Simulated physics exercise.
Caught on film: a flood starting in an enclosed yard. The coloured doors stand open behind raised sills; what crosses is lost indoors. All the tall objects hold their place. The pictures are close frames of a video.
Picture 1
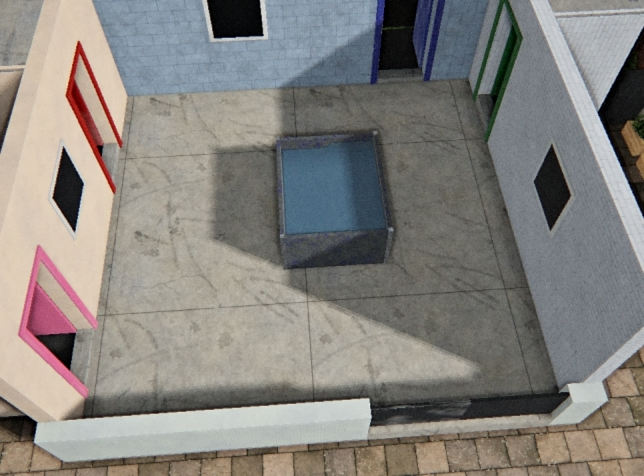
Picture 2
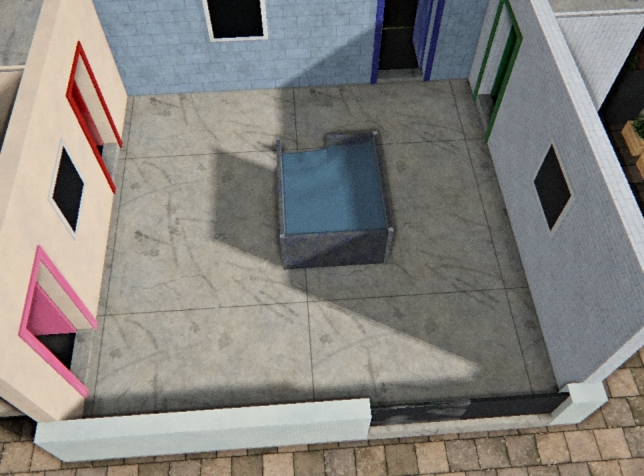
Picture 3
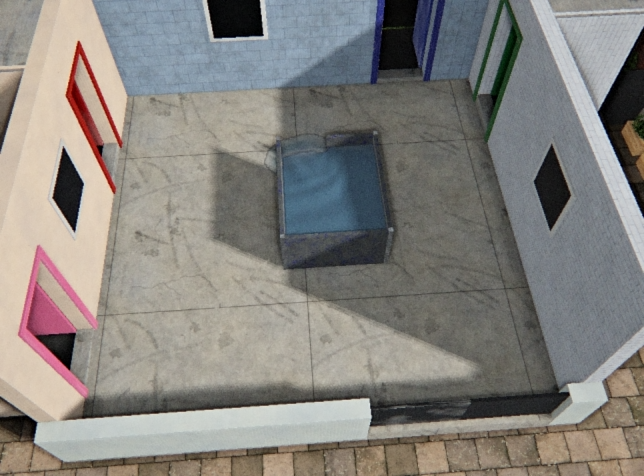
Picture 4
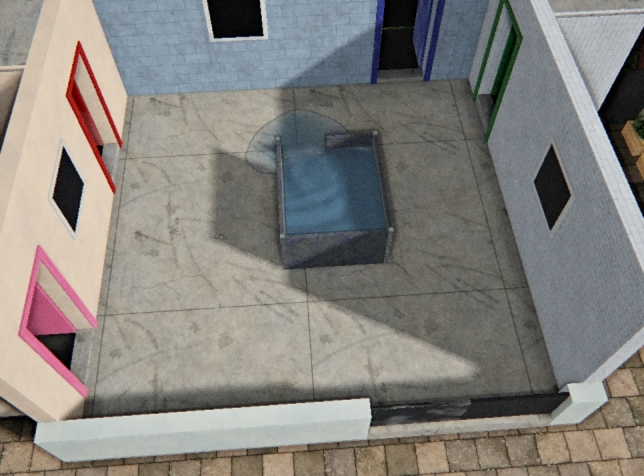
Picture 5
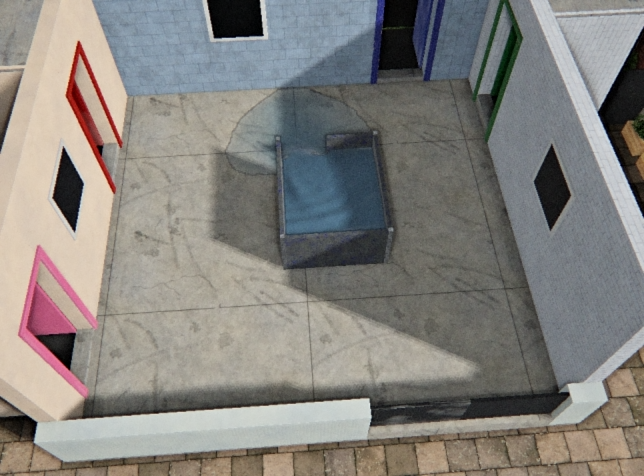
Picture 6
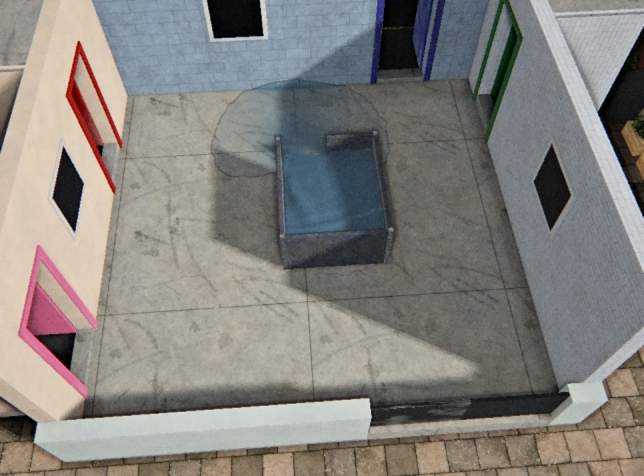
Water sits still in an open tank in the middle of a walled yard with coloured doorways, then dips and ripples as a gap shows in the tank's far side. It pours out through the gap onto the concrete, and the thin, clear sheet spreads wider behind the tank toward the blue wall.
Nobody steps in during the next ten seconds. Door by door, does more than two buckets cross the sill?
In the end: The red door stays under that; the green door stays under that; the pink door stays under that; the blue door stays under that.
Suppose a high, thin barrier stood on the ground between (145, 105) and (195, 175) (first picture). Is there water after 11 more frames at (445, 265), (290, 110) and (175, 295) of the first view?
In that order: Free of water, awash, no water.
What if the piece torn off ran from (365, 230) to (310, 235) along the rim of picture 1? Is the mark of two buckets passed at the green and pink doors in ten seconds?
In short: The green one keeps below it, the pink one floods.
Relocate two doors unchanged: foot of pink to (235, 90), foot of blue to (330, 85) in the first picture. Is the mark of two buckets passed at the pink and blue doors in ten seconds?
Pink takes more, blue takes more.
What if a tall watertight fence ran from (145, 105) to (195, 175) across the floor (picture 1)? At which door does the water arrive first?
First comes the one in blue.
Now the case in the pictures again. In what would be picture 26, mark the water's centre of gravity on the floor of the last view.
Near (301, 163).
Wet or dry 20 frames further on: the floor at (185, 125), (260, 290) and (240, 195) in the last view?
One after the other: Wet, not flooded, free of water.
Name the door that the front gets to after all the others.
That is the pink door.
A moment on, water covers 20 % of the floor; the red door not reached, the green door not reached, the pink door not reached, the blue door wet at the sill, nothing in.
Next, water covers 20 % of the floor; the red door wet at the sill, nothing in, the green door wet at the sill, nothing in, the pink door not reached, the blue door wet at the sill, nothing in.
Then, water covers 45 % of the floor; the red door wet at the sill, nothing in, the green door wet at the sill, nothing in, the pink door not reached, the blue door under two buckets in.
Later, water covers 85 % of the floor; the red door wet at the sill, nothing in, the green door wet at the sill, nothing in, the pink door wet at the sill, nothing in, the blue door under two buckets in.
In the end, water covers 95 % of the floor; the red door wet at the sill, nothing in, the green door wet at the sill, nothing in, the pink door under two buckets in, the blue door under two buckets in.
